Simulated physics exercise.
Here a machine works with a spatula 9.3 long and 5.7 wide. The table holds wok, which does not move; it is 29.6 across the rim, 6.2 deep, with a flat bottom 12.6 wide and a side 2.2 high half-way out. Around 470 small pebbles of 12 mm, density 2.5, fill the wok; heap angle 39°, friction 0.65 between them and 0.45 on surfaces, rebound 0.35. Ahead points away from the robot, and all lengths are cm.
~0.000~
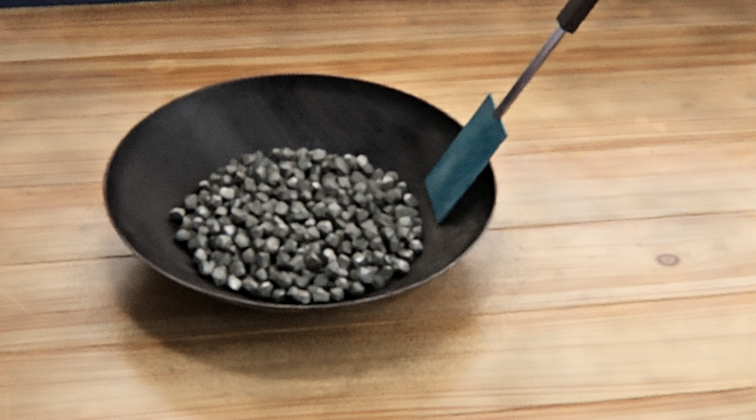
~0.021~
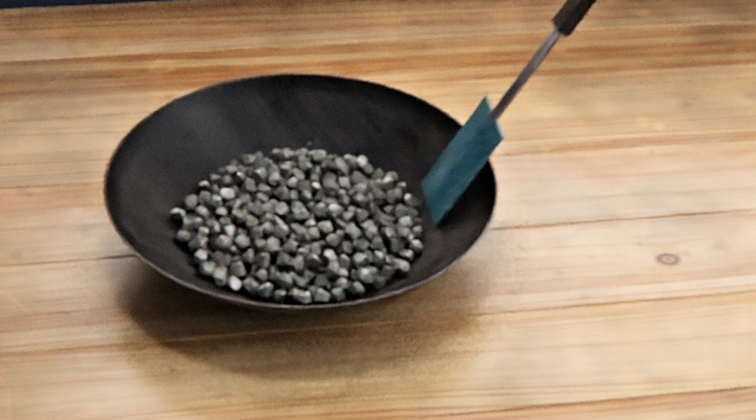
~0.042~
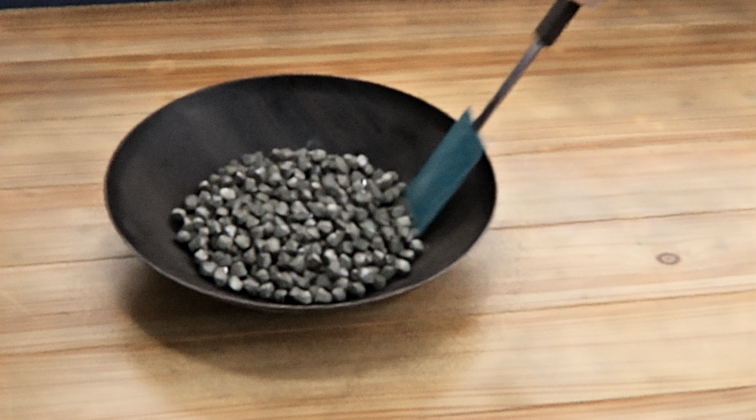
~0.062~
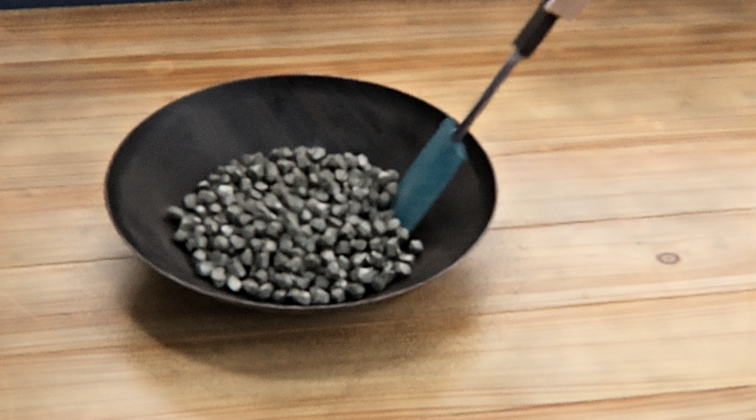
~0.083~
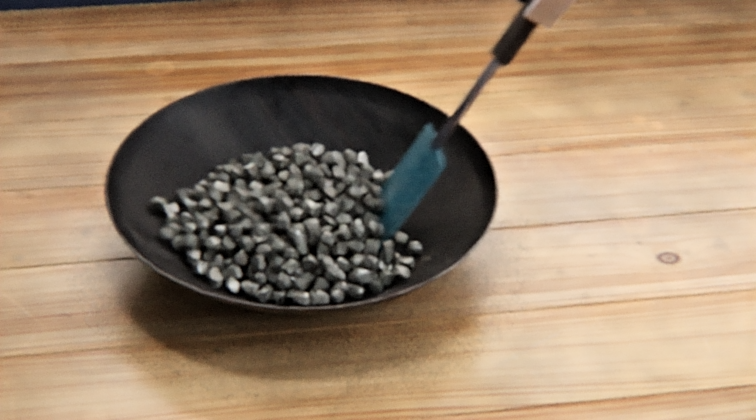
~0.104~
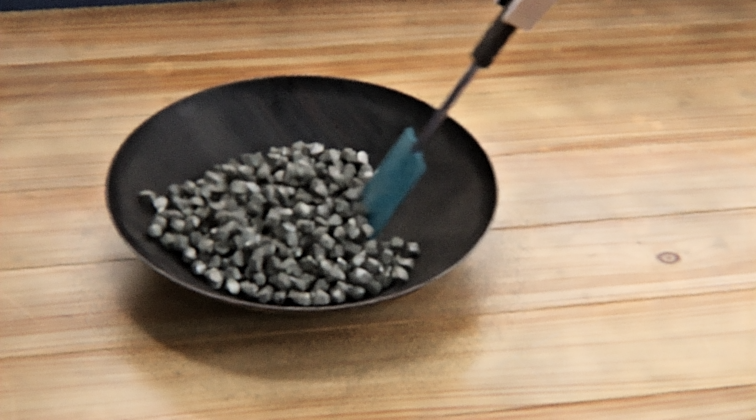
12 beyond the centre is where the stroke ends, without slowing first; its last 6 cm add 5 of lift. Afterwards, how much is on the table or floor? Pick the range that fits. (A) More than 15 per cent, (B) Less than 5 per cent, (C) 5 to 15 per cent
A, more than 15 per cent.
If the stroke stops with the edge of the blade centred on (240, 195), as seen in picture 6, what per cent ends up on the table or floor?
Something near 0 in a hundred.
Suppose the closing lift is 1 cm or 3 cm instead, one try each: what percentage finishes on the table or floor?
Try one gives about 30 in a hundred, try two about 30 in a hundred.
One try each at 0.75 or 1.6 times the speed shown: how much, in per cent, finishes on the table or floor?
Estimates in order: 25 per cent, 35 per cent.
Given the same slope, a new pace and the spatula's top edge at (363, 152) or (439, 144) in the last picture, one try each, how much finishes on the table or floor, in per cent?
Try one roughly 35 per cent; try two roughly 20 per cent.
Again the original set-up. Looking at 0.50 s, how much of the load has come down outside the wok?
Roughly 15 per cent.
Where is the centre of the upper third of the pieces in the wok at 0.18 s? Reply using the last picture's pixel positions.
Centre estimated at around (214, 211).
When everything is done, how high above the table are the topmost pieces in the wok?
Near 5.5 centimetres high.
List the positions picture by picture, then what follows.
Spatula top edge at (499, 114), sloping 60°; upper third of the load around (302, 214), from x 180 to 415, top at y 155; 471 in the wok, in the first picture.
Spatula top edge at (495, 116), sloping 60°; upper third of the load around (303, 214), from x 180 to 415, top at y 155, in the second picture.
Spatula top edge at (477, 127), sloping 60°; upper third of the load around (303, 214), from x 180 to 415, top at y 155, in the third picture.
Spatula top edge at (457, 137), sloping 60°; upper third of the load around (298, 211), from x 175 to 415, top at y 155, in the fourth picture.
Spatula top edge at (436, 144), sloping 60°; upper third of the load around (286, 209), from x 160 to 415, top at y 150, in the fifth picture.
Spatula top edge at (417, 148), sloping 60°; upper third of the load around (277, 210), from x 150 to 410, top at y 150; 471 in the wok, in the sixth picture.
By 0.18 s, sloping 60°, highest piece 12 above the table; 470 in the wok, 1 on the blade or in flight.
By 0.26 s, sloping 60°, highest piece 10 above the table; 469 in the wok, 2 on the blade or in flight.
By 0.50 s, sloping 60°, highest piece 14 above the table; 352 in the wok, 66 on the table or floor, 53 on the blade or in flight.
By 1.55 s, sloping 60°, highest piece 5 above the table; 352 in the wok, 119 on the table or floor.
Final count, 352 in the wok, 119 on the table or floor. That is 25 % on the table or floor.
